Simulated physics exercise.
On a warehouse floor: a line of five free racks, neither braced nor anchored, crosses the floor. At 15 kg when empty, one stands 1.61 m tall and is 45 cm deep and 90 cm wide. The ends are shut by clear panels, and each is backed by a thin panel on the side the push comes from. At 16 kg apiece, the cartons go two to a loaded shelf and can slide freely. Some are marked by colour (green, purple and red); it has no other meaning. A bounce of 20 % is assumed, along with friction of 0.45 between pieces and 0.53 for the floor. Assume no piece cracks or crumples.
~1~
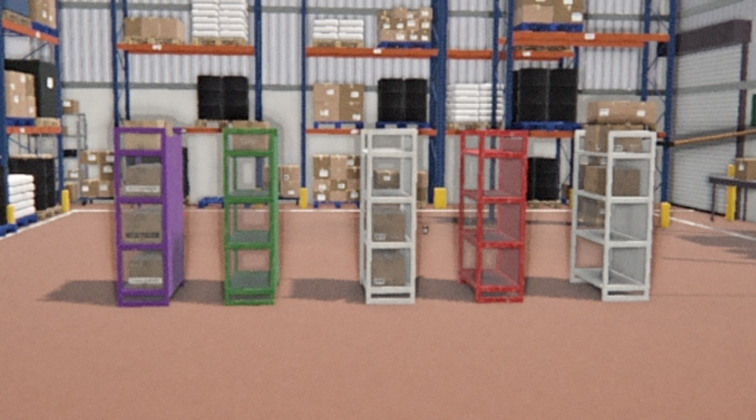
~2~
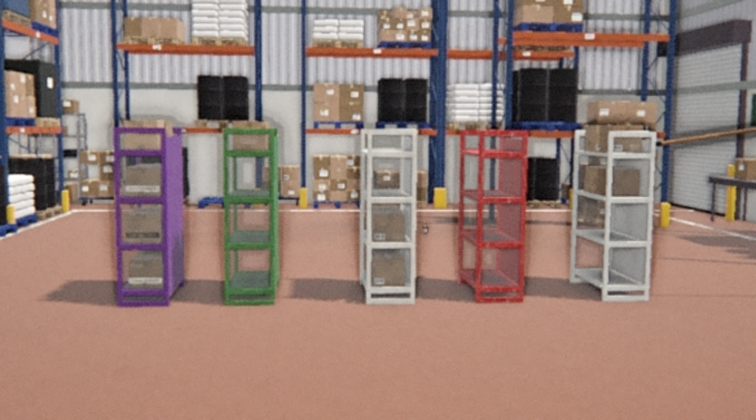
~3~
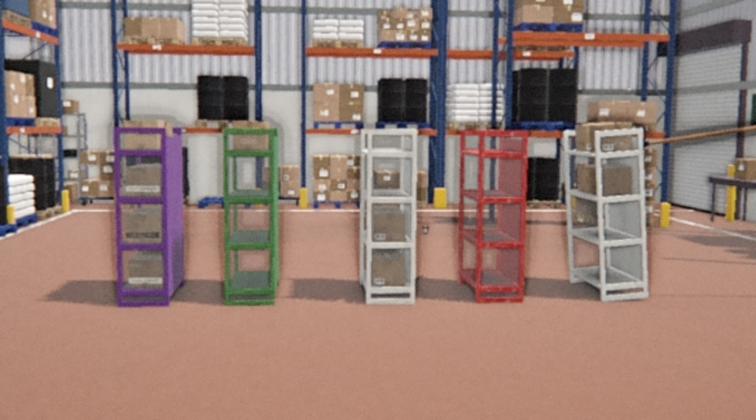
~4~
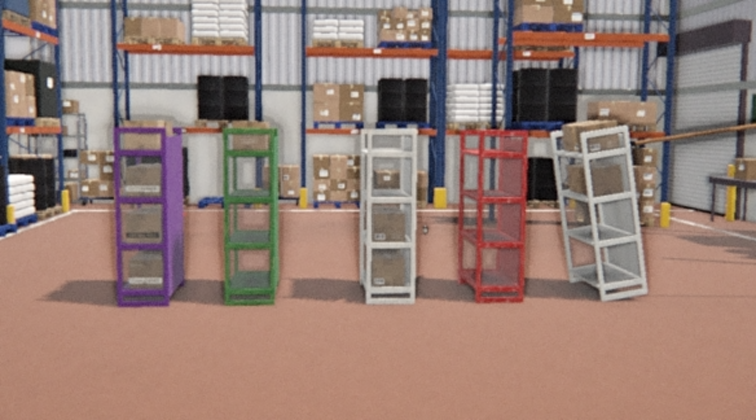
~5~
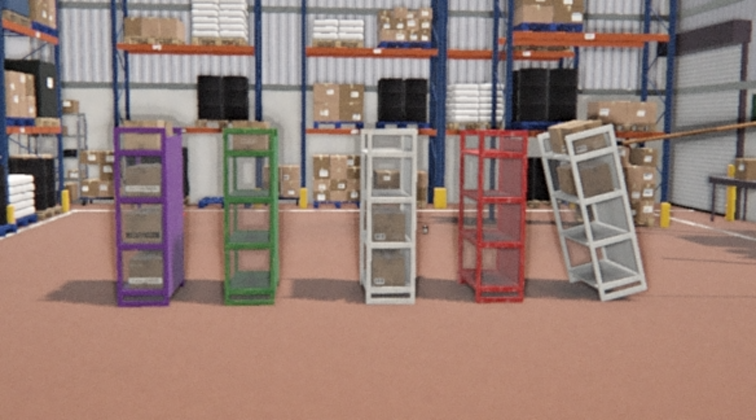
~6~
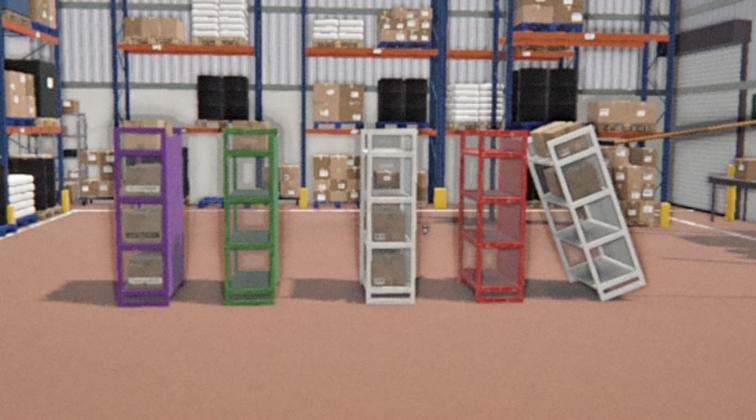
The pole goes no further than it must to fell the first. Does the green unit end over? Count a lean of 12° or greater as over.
No.
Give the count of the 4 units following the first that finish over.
I count 2.
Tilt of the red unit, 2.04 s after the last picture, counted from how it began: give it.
Tilt from start: Approx. 30 degrees.
Then, 0.28 s on from the sixth picture, 0 cartons spilt or dropped; none of the 4 other units over, 1 disturbed; green unit unmoved; red unit tipped 4°.
Then, 0.62 s on from the sixth picture, 4 cartons spilt or dropped; 1 of the 4 other units over; green unit unmoved; red unit tipped 25°.
Then, 0.96 s on from the sixth picture, 4 cartons spilt or dropped; 2 of the 4 other units over; green unit unmoved; red unit tipped 26°.
Then, 2.04 s on from the sixth picture, 6 cartons spilt or dropped; 2 of the 4 other units over; green unit displaced 49 mm; red unit tipped 30°.
Finally, 6 cartons spilt or dropped; 2 of the 4 other units over; green unit displaced 47 mm; red unit tipped 31°; purple unit unmoved. Two left standing. Seen by the last camera, middles, green unit near (248, 213), red unit near (393, 212).
